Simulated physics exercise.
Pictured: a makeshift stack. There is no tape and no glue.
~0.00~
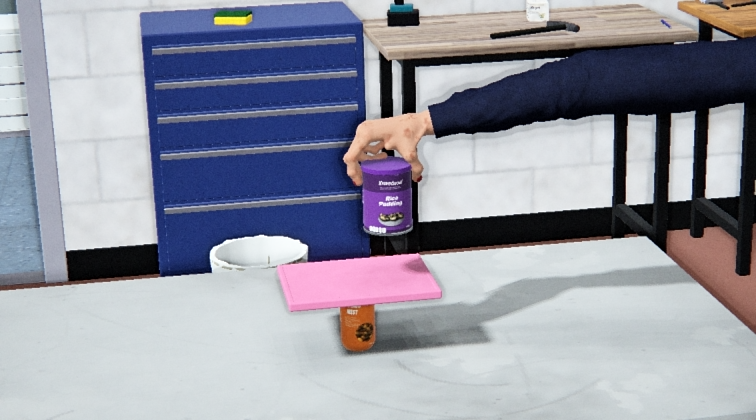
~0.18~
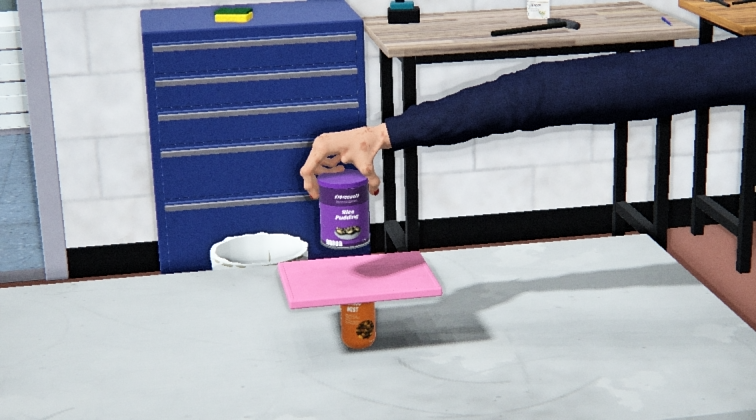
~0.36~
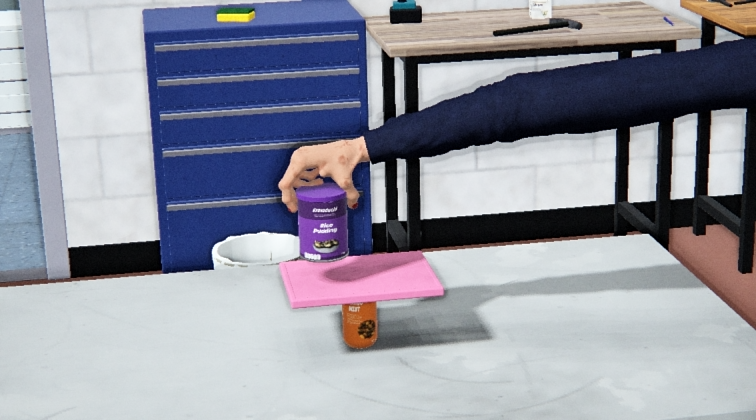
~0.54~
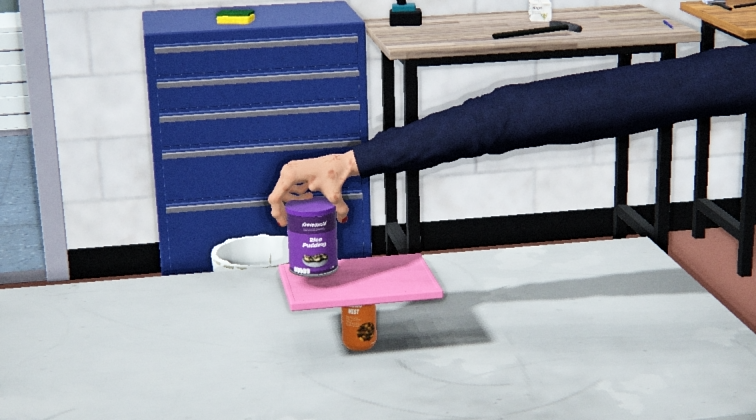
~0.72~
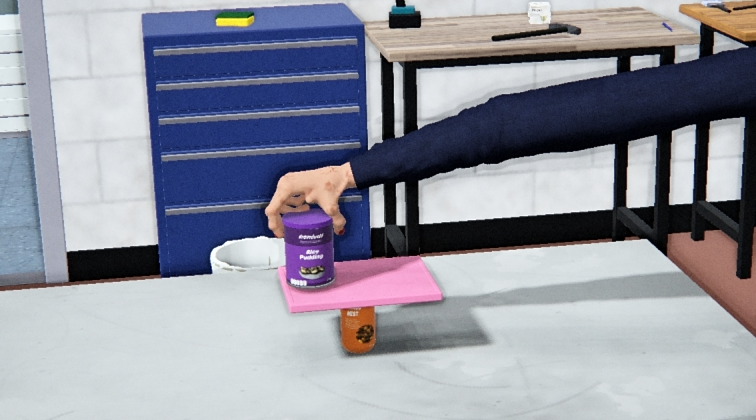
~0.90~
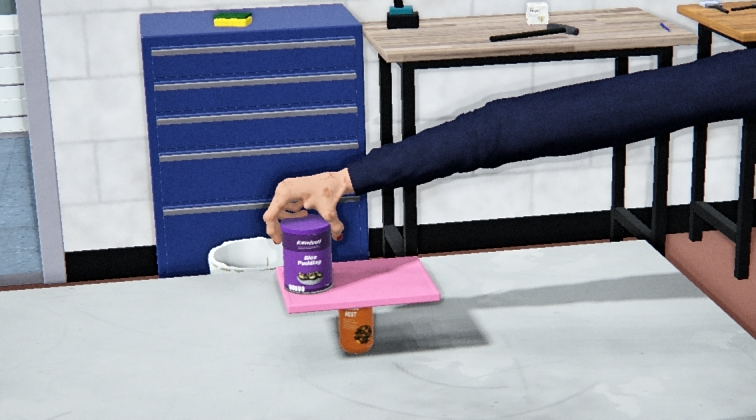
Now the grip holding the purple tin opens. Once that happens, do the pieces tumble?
Yes.
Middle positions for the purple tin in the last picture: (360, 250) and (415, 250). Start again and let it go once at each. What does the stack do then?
Result one: The stack stands. Result two: The stack falls.
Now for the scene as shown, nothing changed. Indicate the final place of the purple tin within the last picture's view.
At about (238, 345).
After 1.30 s, purple tin now fallen; pink lid turned 68° from how it was put.
After 1.40 s, pink lid on its side.
After 1.90 s, pink lid now fallen; orange can on its side.
In the end (2.2 s), fallen, purple tin and pink lid; toppled in the stack, orange can. At the end, from the last picture's camera, purple tin near (238, 345). The stack gives way.
